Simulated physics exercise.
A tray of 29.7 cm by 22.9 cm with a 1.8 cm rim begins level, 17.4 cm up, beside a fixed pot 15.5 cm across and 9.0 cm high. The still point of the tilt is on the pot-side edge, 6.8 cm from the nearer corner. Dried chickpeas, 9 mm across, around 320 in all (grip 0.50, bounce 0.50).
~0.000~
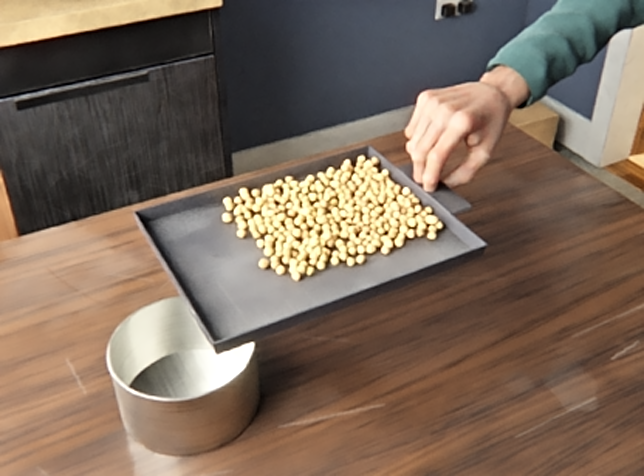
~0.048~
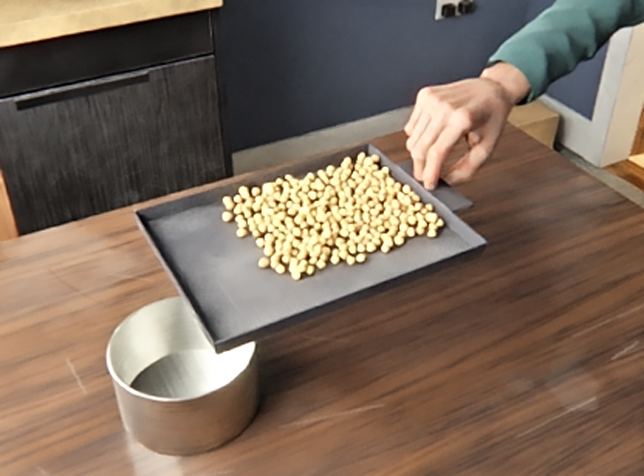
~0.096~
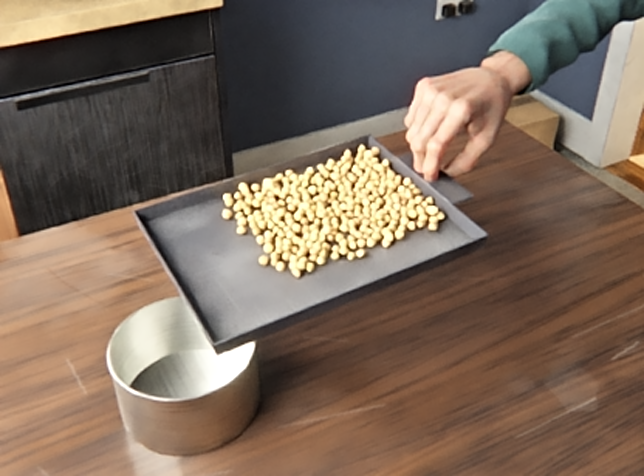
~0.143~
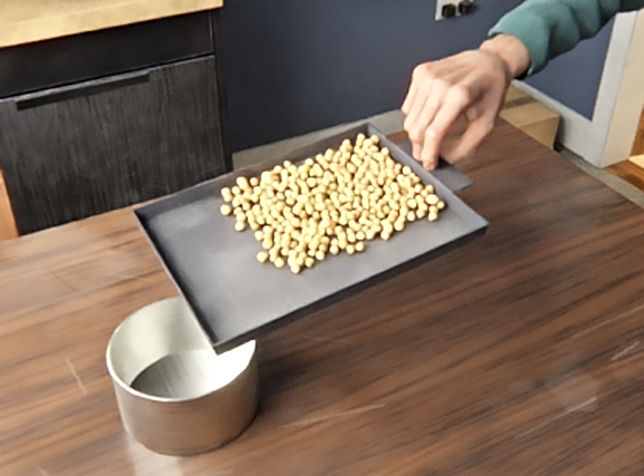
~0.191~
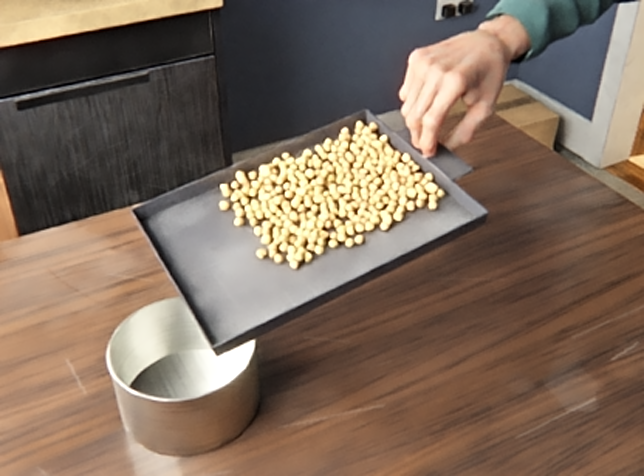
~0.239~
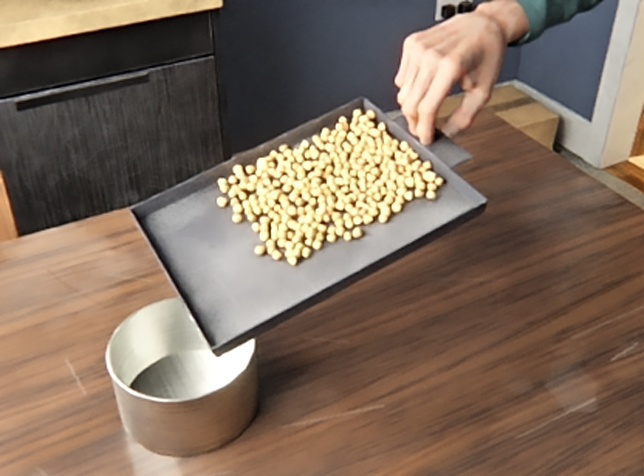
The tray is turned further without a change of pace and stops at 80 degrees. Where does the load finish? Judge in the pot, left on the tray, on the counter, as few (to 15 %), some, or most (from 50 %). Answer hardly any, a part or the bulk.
In the pot: Hardly any; left on the tray: The bulk; on the counter: A part.
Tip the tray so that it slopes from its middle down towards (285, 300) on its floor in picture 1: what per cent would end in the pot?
Some 0 per cent.
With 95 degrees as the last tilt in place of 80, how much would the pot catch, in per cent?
It would be near 35 per cent.
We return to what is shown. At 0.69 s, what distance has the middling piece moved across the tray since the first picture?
About 12 cm.
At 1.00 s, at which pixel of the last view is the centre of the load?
Near (173, 286).
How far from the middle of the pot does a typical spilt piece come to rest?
About 18 cm.
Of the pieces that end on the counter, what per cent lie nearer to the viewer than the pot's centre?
Roughly 70 per cent.
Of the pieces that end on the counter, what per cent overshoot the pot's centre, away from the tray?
Roughly 100 per cent.
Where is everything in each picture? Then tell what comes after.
The first frame shows tray tilt 0 degrees, front corners at (215, 341) and (483, 244); middle of the pieces at (336, 216); pot at (182, 344).
The second frame shows tray tilt 1 degrees, front corners at (215, 341) and (484, 241); middle of the pieces at (336, 214).
The third frame shows tray tilt 3 degrees, front corners at (215, 342) and (484, 234); middle of the pieces at (336, 209).
The fourth frame shows tray tilt 6 degrees, front corners at (214, 343) and (485, 223), lowest corner left front; middle of the pieces at (335, 201).
The fifth frame shows tray tilt 9 degrees, front corners at (213, 344) and (484, 211), lowest corner left front; middle of the pieces at (334, 192).
The sixth frame shows tray tilt 13 degrees, front corners at (212, 346) and (483, 200), lowest corner left front; middle of the pieces at (332, 184); pot at (182, 344). The tray's pace is about 70 degrees a second.
After 0.69 s, tilt 45 degrees; the tray holds 100 %, the pot 0 %.
Then, at 1.00 s, tilt 67 degrees; the tray holds 70 %, the pot 0 %.
After 1.40 s, tilt 80 degrees; the tray holds 70 %, the pot 5 %.
At rest (2.0 s), pot 5 %, tray 65 %, counter 25 %.
